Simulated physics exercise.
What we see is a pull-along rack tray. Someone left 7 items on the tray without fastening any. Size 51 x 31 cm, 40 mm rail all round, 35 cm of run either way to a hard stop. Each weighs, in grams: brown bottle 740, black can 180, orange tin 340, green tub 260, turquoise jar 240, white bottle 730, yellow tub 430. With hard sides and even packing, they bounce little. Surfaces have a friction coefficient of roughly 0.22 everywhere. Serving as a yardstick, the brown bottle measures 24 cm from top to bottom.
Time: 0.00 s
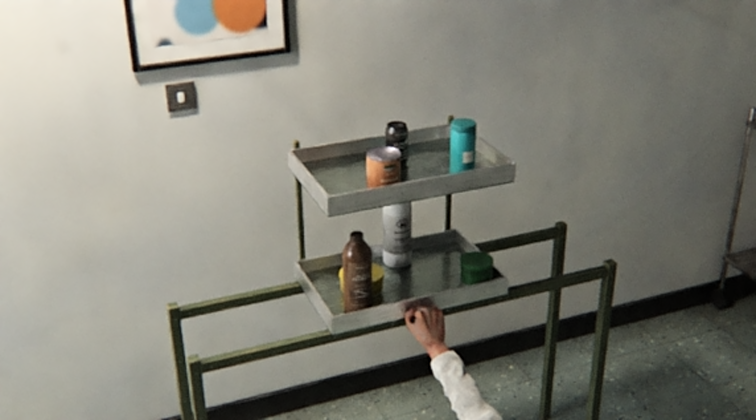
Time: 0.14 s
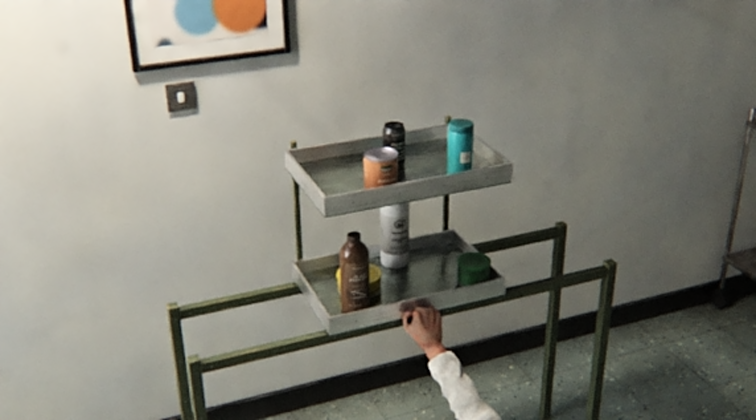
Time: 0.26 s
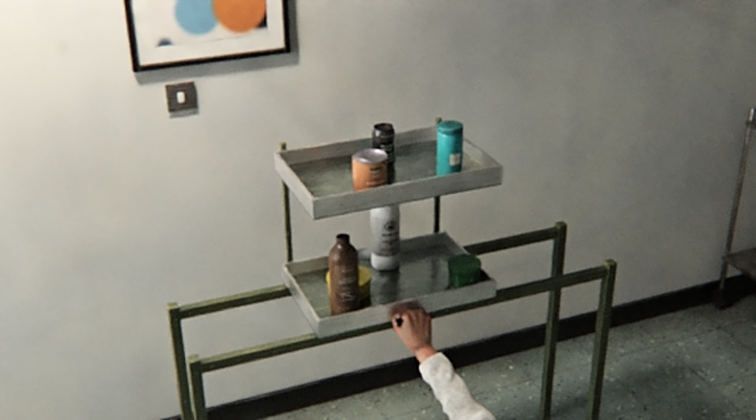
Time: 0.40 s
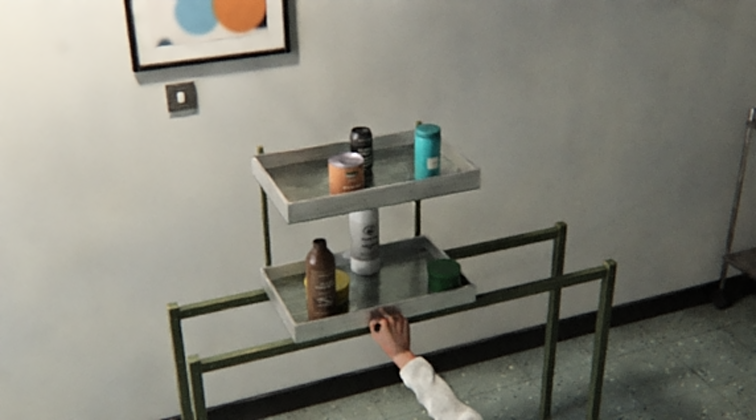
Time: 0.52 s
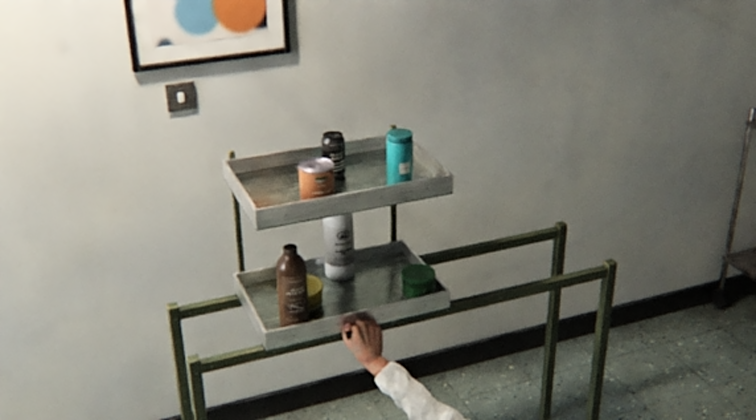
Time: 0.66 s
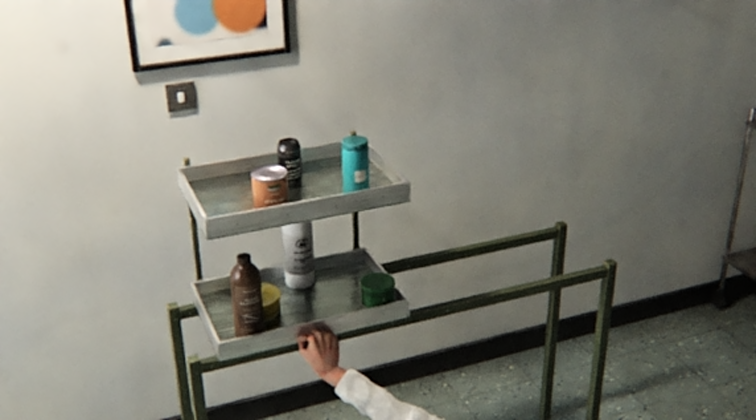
In a room with pale walls and a framed picture, a hand in a white sleeve slides a two-level rack tray of bottles, tins and tubs leftward along green metal rails, slowly at first, then in larger shifts.
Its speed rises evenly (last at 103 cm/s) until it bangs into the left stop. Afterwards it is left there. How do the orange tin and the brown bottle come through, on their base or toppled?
Outcome: The orange tin rides it out standing; the brown bottle is thrown over.
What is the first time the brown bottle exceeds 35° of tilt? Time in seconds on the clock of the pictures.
Around 0.9 seconds.
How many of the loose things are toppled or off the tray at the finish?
That makes 1.
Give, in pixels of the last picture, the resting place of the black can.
Rest position, about (184, 180) px.
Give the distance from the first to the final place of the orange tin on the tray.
The shift is close to 13 cm.
After 0.86 s, tray 35 cm left; brown bottle leaning 22° near (196, 305); orange tin slid 13 cm near (200, 202); white bottle slid 13 cm.
After 1.06 s, tray 35 cm left; brown bottle now off the tray; orange tin slid 13 cm near (199, 202); white bottle slid 22 cm.
At rest (1.9 s), off the tray and tipped over, brown bottle; not toppled but over 5 cm from the start, black can, orange tin, green tub, turquoise jar, white bottle and yellow tub. In the last view, orange tin near (199, 202).
